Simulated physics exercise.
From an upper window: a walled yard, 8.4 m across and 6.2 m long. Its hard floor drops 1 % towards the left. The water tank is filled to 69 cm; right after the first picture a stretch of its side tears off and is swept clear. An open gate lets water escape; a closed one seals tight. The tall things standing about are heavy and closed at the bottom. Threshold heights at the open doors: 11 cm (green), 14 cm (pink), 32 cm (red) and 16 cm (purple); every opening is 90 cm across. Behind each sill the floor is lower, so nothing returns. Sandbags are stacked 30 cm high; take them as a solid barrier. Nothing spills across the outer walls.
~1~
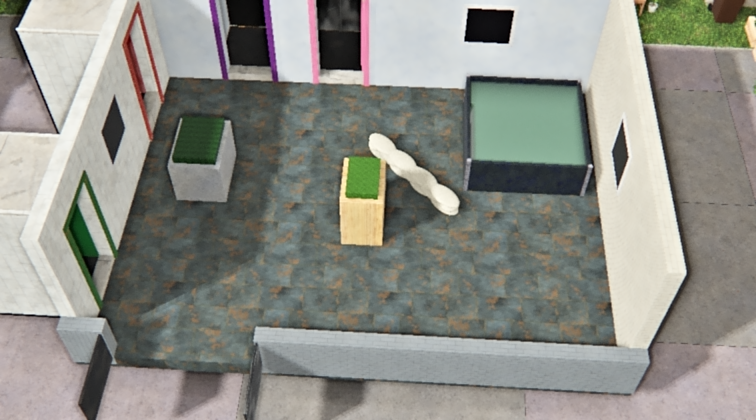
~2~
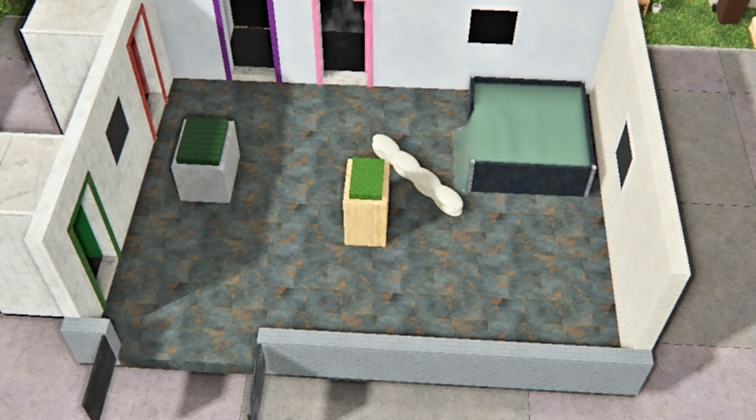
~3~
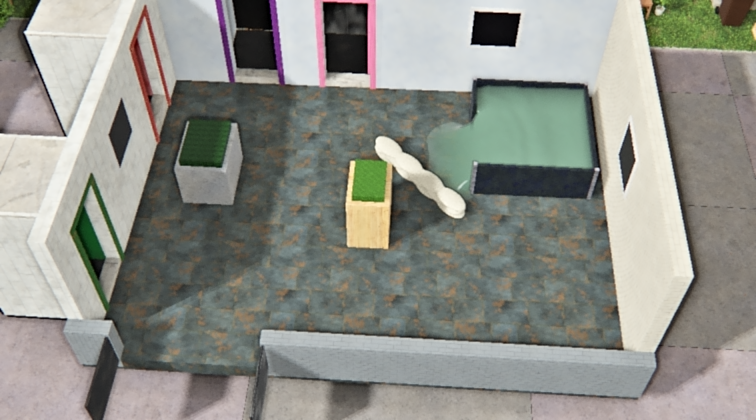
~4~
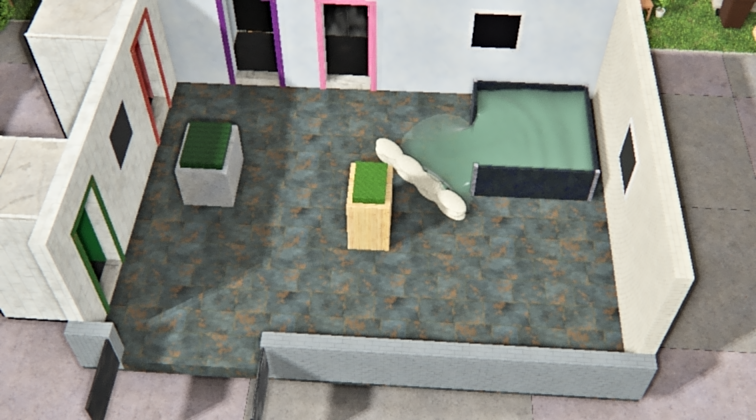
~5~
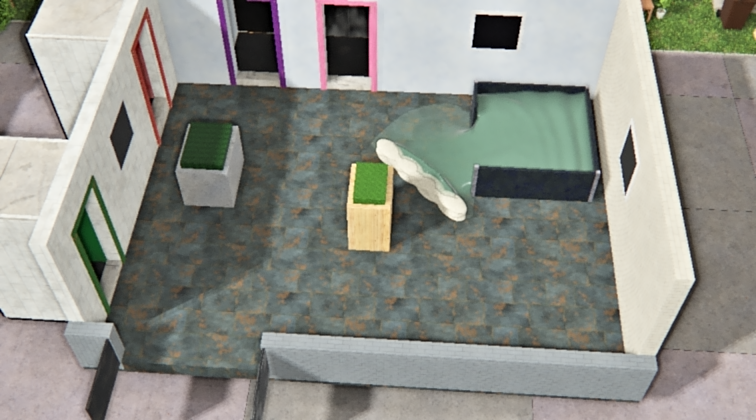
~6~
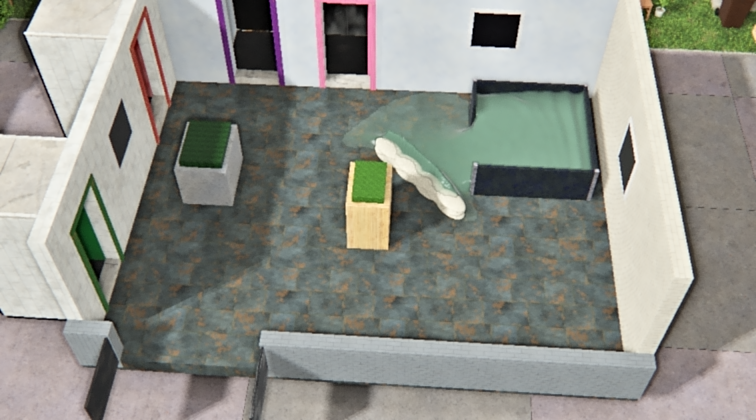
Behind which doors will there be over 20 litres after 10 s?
The water let in: At the green door it does not reach the limit; at the pink door it passes the limit; at the red door it does not reach the limit; at the purple door it does not reach the limit.
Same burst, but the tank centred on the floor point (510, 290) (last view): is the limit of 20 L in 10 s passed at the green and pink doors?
Against that limit: Green past it, pink not over.
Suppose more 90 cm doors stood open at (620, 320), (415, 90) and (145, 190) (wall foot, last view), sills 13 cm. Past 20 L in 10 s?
In turn: Under, past it, not over.
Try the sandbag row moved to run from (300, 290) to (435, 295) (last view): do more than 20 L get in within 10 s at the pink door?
Then: Pink not over.
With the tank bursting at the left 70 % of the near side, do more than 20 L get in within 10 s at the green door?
Then: Green past it.
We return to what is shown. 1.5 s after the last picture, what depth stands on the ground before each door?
Depths in cm: Green 0, pink 27, red 0, purple 14.
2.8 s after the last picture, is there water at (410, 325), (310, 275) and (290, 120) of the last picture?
In that order: Under water, dry, flooded.
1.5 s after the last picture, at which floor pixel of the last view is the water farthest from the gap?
Around (177, 81).
Then, 0.7 s after the last picture water covers 25 % of the floor and is deepest (52 cm) near (440, 188); green door not reached, pink door 27 cm at the sill, 0 L in, red door not reached, purple door not reached.
Then, 1.5 s after the last picture water covers 45 % of the floor and is deepest (42 cm) near (440, 188); green door not reached, pink door 27 cm at the sill, 58 L in, red door not reached, purple door 14 cm at the sill, 0 L in.
Then, 2.8 s after the last picture water covers 60 % of the floor and is deepest (33 cm) near (173, 93); green door not reached, pink door 20 cm at the sill, 115 L in, red door 27 cm at the sill, 0 L in, purple door 10 cm at the sill, 0 L in.
Then, 5.3 s after the last picture water covers 70 % of the floor and is deepest (22 cm) near (97, 345); green door 7 cm at the sill, 0 L in, pink door 12 cm at the sill, 127 L in, red door 19 cm at the sill, 0 L in, purple door 6 cm at the sill, 0 L in.
Then, 9.3 s after the last picture water covers 95 % of the floor and is deepest (12 cm) near (167, 113); green door 4 cm at the sill, 0 L in, pink door 7 cm at the sill, 128 L in, red door 12 cm at the sill, 0 L in, purple door 11 cm at the sill, 0 L in.
